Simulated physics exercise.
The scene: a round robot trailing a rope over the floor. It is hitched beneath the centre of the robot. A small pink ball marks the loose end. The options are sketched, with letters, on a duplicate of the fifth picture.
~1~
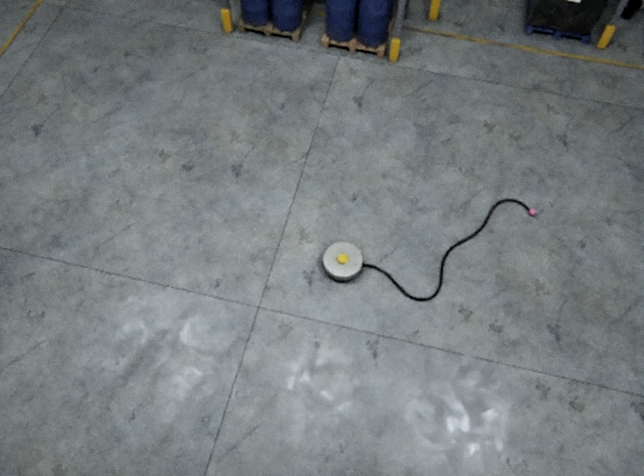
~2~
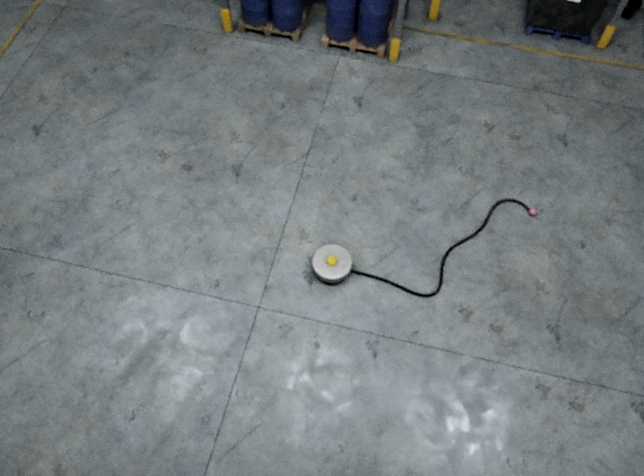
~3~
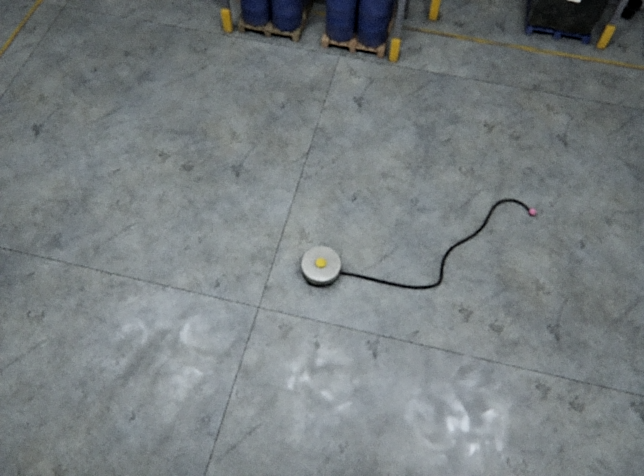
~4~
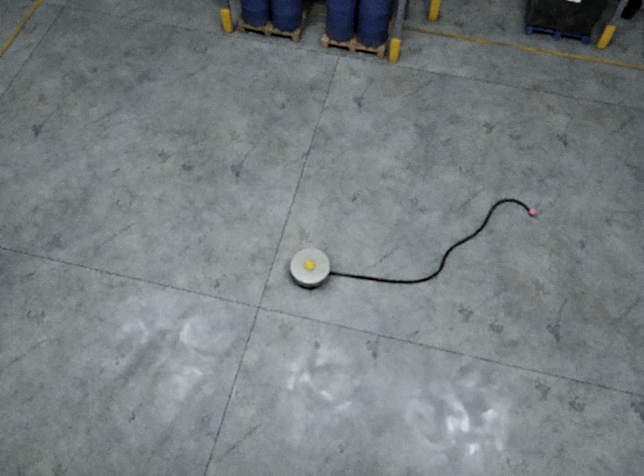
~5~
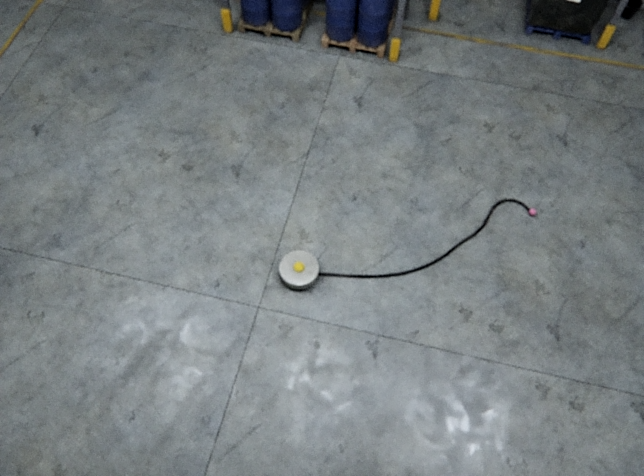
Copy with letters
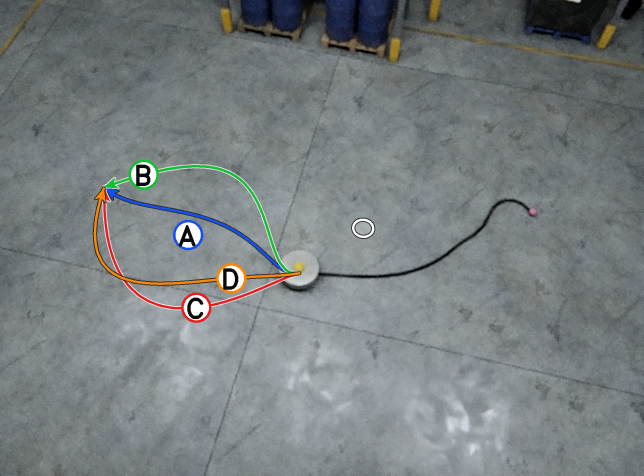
The video shows a round, pale robot with a yellow centre moving slowly left and slightly downward across a grey warehouse floor, pulling a dark rope whose curves near the robot gradually straighten while its pink-tipped far end stays still.
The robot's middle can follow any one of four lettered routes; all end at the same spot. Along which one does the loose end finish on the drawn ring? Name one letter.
Route A brings it to the ring.
On the marked copy, A from (299, 273) via (206, 218) to (105, 188); B from (299, 273) via (236, 177) to (104, 187); C from (299, 273) via (149, 301) to (104, 188); D from (299, 273) via (148, 283) to (104, 188); the ring at (363, 228).
With A. Early on, robot (231, 226), middle of the rope (371, 242), free end (499, 216).
Further on, robot (153, 203), middle of the rope (290, 224), free end (425, 229).
At the end, robot (102, 183), middle of the rope (233, 214), free end (365, 227); the free end is on the ring.
As for the rest, B leaves the free end at (367, 207); C leaves the free end at (347, 260); D leaves the free end at (347, 252).
